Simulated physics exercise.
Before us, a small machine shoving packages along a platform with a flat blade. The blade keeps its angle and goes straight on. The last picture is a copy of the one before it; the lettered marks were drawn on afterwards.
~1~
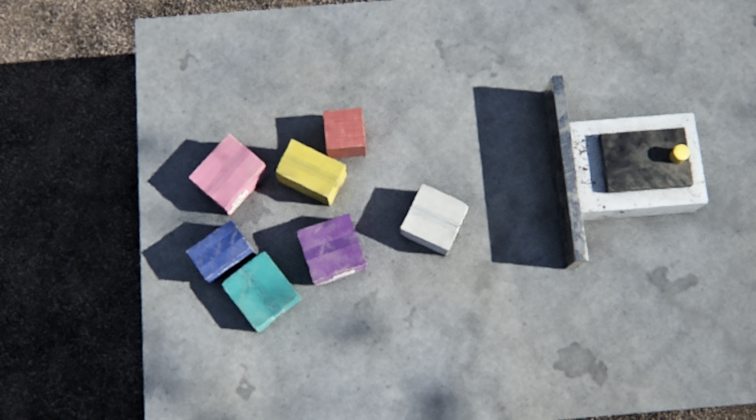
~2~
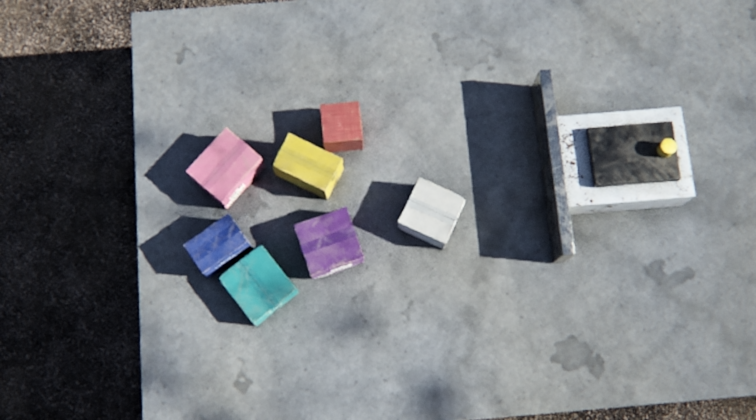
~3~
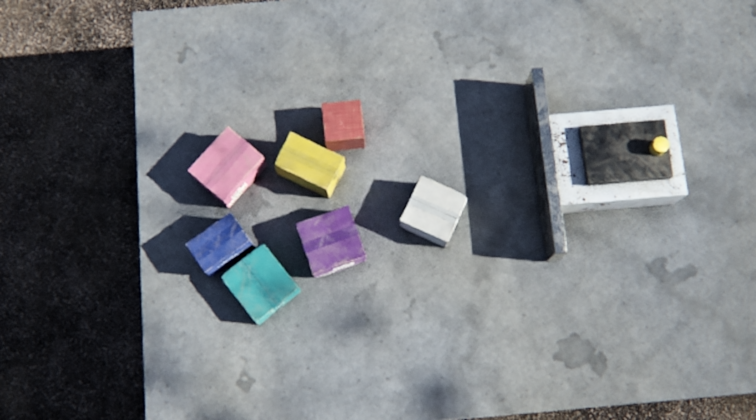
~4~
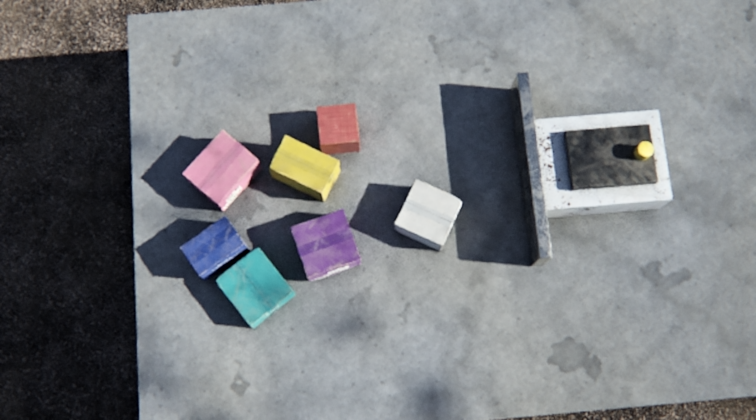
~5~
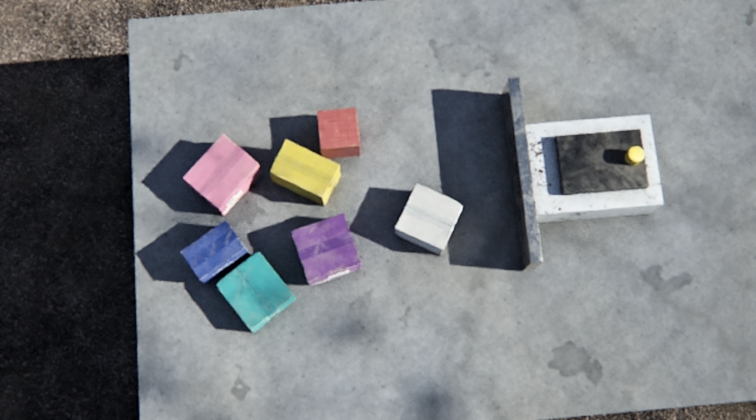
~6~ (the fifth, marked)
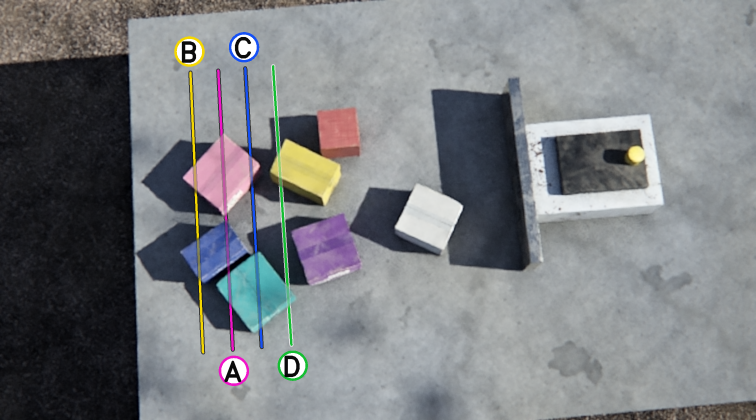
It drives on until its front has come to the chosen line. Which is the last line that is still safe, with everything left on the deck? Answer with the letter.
Line D.
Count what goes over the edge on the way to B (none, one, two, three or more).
Three or more.
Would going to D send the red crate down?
No.
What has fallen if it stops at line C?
It is the blue box.
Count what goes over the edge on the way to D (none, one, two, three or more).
The count is none.
On the marked copy, A at (225, 205); B at (197, 208); C at (253, 203); D at (282, 201).
With D. Early on, robot (507, 169); white box (406, 223); blue box (216, 253).
Further on, robot (420, 177); blue box (208, 254); turquoise box (228, 306).
At the end, robot (354, 182); blue box (142, 257); pink parcel (192, 173); nothing has fallen.
As for the rest, A drops the blue box; B drops the blue box, purple parcel and pink parcel; C drops the blue box.
